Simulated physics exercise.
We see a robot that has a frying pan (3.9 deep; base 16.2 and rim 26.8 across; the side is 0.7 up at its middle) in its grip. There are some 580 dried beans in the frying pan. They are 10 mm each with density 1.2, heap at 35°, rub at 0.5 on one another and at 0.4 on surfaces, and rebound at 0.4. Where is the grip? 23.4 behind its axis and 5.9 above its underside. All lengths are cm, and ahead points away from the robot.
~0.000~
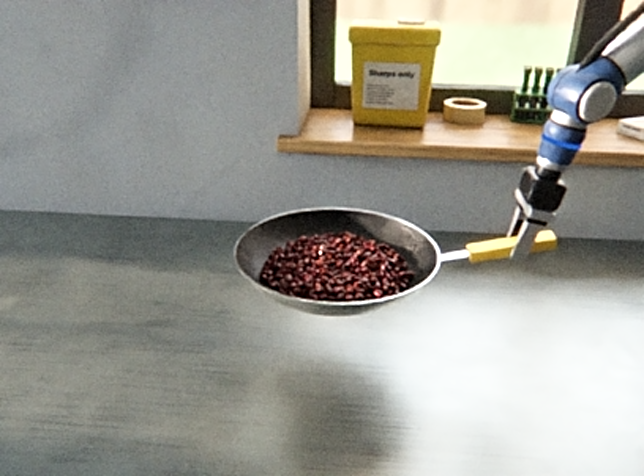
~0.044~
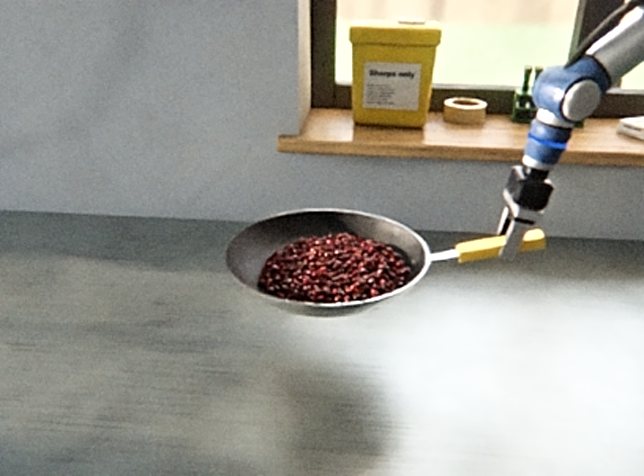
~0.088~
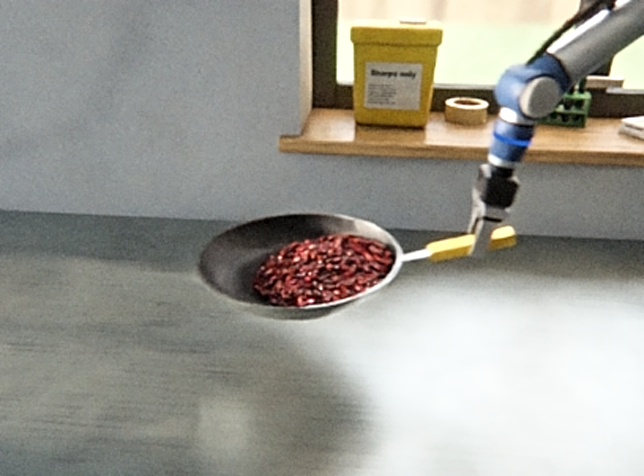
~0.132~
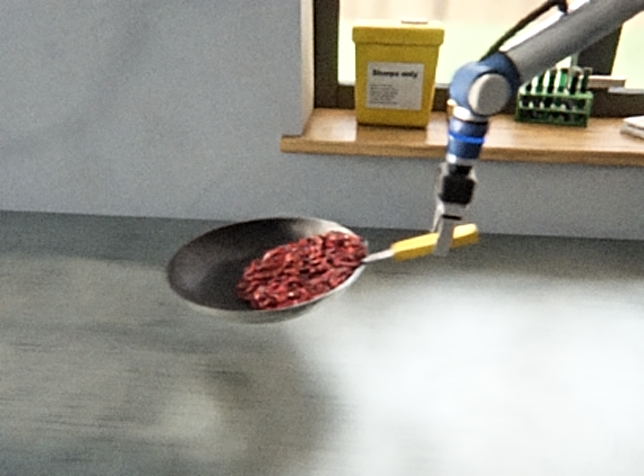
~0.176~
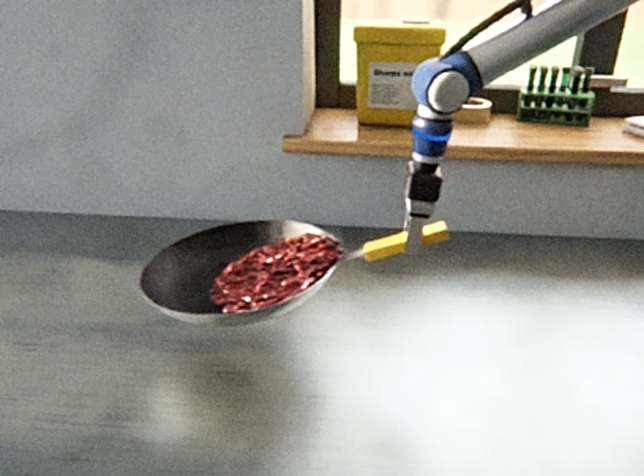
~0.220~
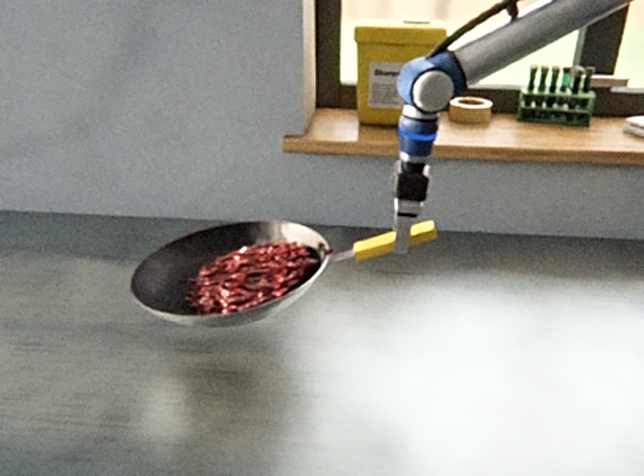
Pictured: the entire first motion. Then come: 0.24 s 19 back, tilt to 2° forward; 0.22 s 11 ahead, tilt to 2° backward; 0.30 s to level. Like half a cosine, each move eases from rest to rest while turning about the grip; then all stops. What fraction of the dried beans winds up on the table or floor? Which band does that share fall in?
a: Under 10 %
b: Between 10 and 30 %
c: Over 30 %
Option b: Between 10 and 30 %.
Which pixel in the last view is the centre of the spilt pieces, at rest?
Resting centre: About (262, 334).
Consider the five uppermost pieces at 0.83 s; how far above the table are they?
They are some 15 centimetres up.
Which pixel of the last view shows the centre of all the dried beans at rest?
The centre sits near pixel (316, 268).
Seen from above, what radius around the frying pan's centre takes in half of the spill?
It's around 8 cm.
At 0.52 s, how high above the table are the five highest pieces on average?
16 cm.
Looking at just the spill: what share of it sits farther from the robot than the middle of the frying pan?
That comes to around 70 percent.
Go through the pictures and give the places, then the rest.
The first picture shows frying pan middle at (336, 263), level; upper third of the load around (338, 263), from x 265 to 410, top at y 235; 578 in the frying pan.
The second picture shows frying pan middle at (326, 264), level; upper third of the load around (345, 265), from x 260 to 405, top at y 235.
The third picture shows frying pan middle at (299, 267), tilted 2° forward; upper third of the load around (356, 265), from x 255 to 390, top at y 235.
The fourth picture shows frying pan middle at (267, 271), tilted 5° forward; upper third of the load around (337, 262), from x 240 to 365, top at y 235.
The fifth picture shows frying pan middle at (242, 274), tilted 6° forward; upper third of the load around (310, 264), from x 215 to 340, top at y 235; 577 in the frying pan, 1 in flight or on a rim.
The sixth picture shows frying pan middle at (233, 275), tilted 7° forward; upper third of the load around (282, 271), from x 190 to 330, top at y 245; 577 in the frying pan, 1 in flight or on a rim.
By 0.52 s, tilted 1° forward, highest piece 16 above the table; 463 in the frying pan, 115 in flight or on a rim.
By 0.83 s, tilted 1° backward, highest piece 15 above the table; 460 in the frying pan, 115 on the table or floor, 3 in flight or on a rim.
By 1.18 s, level, highest piece 15 above the table; 460 in the frying pan, 118 on the table or floor.
By 2.23 s, level, highest piece 15 above the table; 460 in the frying pan, 118 on the table or floor.
Final count, 460 in the frying pan, 118 on the table or floor. That is 20 % on the table or floor.
